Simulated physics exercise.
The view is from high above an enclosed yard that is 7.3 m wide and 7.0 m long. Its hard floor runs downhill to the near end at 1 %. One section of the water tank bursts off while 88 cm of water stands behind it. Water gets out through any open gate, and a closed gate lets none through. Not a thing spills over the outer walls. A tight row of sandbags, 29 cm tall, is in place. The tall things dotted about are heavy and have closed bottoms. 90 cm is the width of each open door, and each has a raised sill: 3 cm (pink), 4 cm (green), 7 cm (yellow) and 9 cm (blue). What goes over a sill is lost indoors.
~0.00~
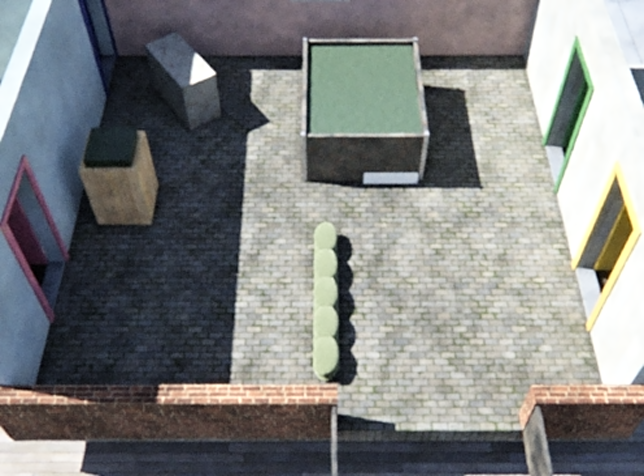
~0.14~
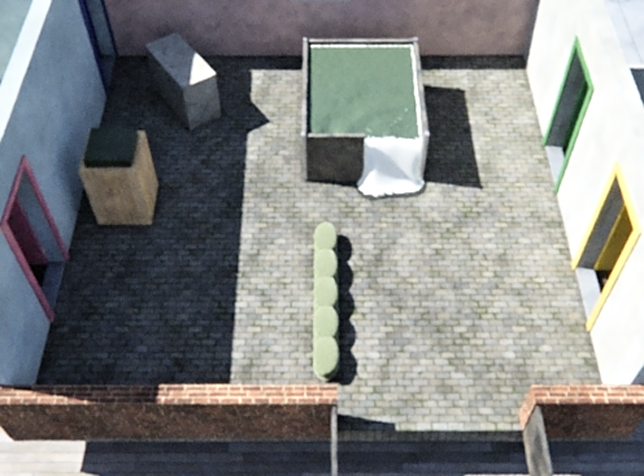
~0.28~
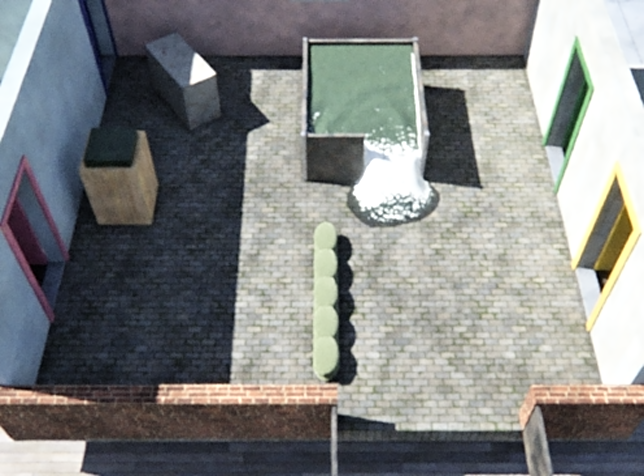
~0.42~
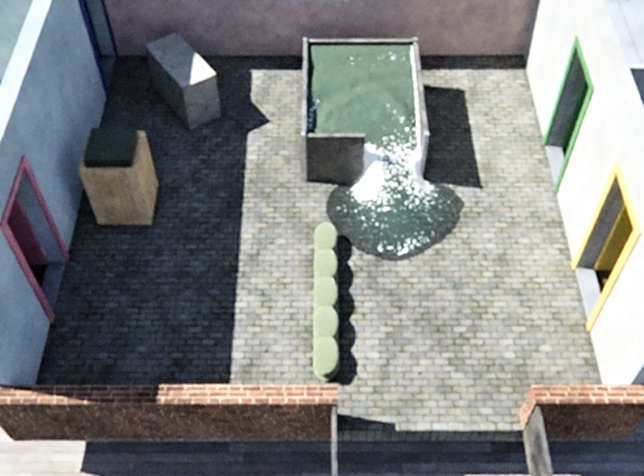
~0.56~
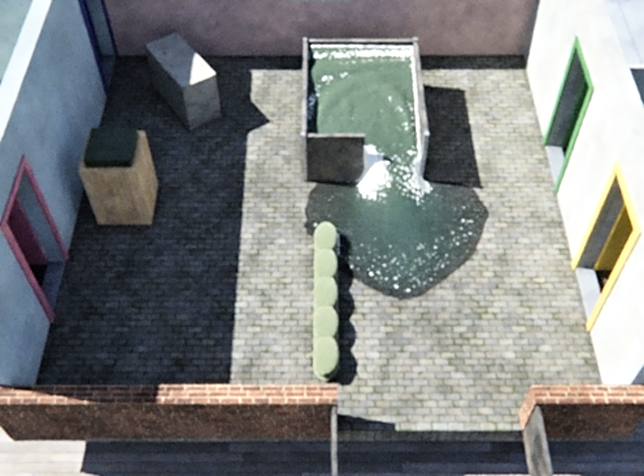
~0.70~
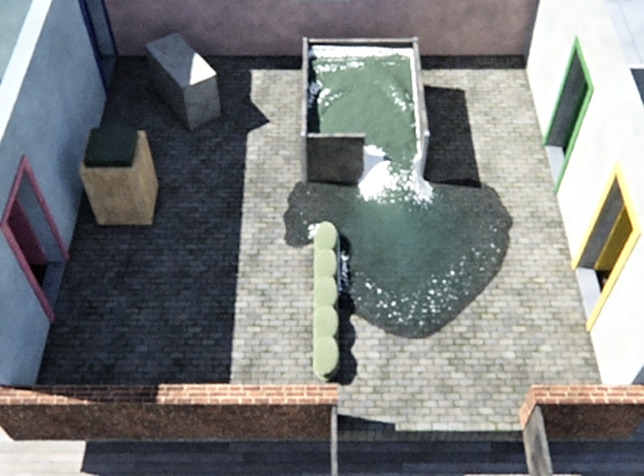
Water bursts from the front of a square tank and spreads across the paved yard.
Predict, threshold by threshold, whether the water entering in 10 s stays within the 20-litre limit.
Outcome: Pink door: Within the limit; green door: Within the limit; yellow door: Past the limit; blue door: Within the limit.
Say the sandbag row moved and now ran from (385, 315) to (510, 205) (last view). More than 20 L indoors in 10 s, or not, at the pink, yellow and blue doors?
Pink beyond the limit, yellow within the limit, blue within the limit.
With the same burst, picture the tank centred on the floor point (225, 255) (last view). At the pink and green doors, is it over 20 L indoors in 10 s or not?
Result - pink door exceeds it, green door does not exceed it.
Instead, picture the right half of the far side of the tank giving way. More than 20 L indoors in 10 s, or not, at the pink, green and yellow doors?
Pink falls short; green exceeds; yellow falls short.
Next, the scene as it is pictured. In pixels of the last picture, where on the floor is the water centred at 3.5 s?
I'd put it close to (393, 203).
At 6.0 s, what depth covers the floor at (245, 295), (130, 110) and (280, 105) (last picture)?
Roughly 0, 0, 0 cm.
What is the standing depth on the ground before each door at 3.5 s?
In centimetres - pink: 0, green: 1, yellow: 13, blue: 0.
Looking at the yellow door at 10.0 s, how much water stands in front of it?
The depth there is around 4.5 cm.
After 1.4 s water covers 30 % of the floor and is deepest (46 cm) near (397, 187); pink door not reached, green door not reached, yellow door 8 cm at the sill, 0 L in, blue door not reached.
After 2.2 s water covers 30 % of the floor and is deepest (40 cm) near (600, 412); pink door not reached, green door not reached, yellow door 14 cm at the sill, 25 L in, blue door not reached.
After 3.5 s water covers 30 % of the floor and is deepest (28 cm) near (397, 187); pink door not reached, green door 1 cm at the sill, 0 L in, yellow door 13 cm at the sill, 51 L in, blue door not reached.
After 6.0 s water covers 30 % of the floor and is deepest (16 cm) near (542, 412); pink door 1 cm at the sill, 0 L in, green door 2 cm at the sill, 0 L in, yellow door 9 cm at the sill, 87 L in, blue door not reached.
After 10.0 s water covers 45 % of the floor and is deepest (10 cm) near (557, 412); pink door 1 cm at the sill, 0 L in, green door 2 cm at the sill, 0 L in, yellow door 4 cm at the sill, 93 L in, blue door not reached.
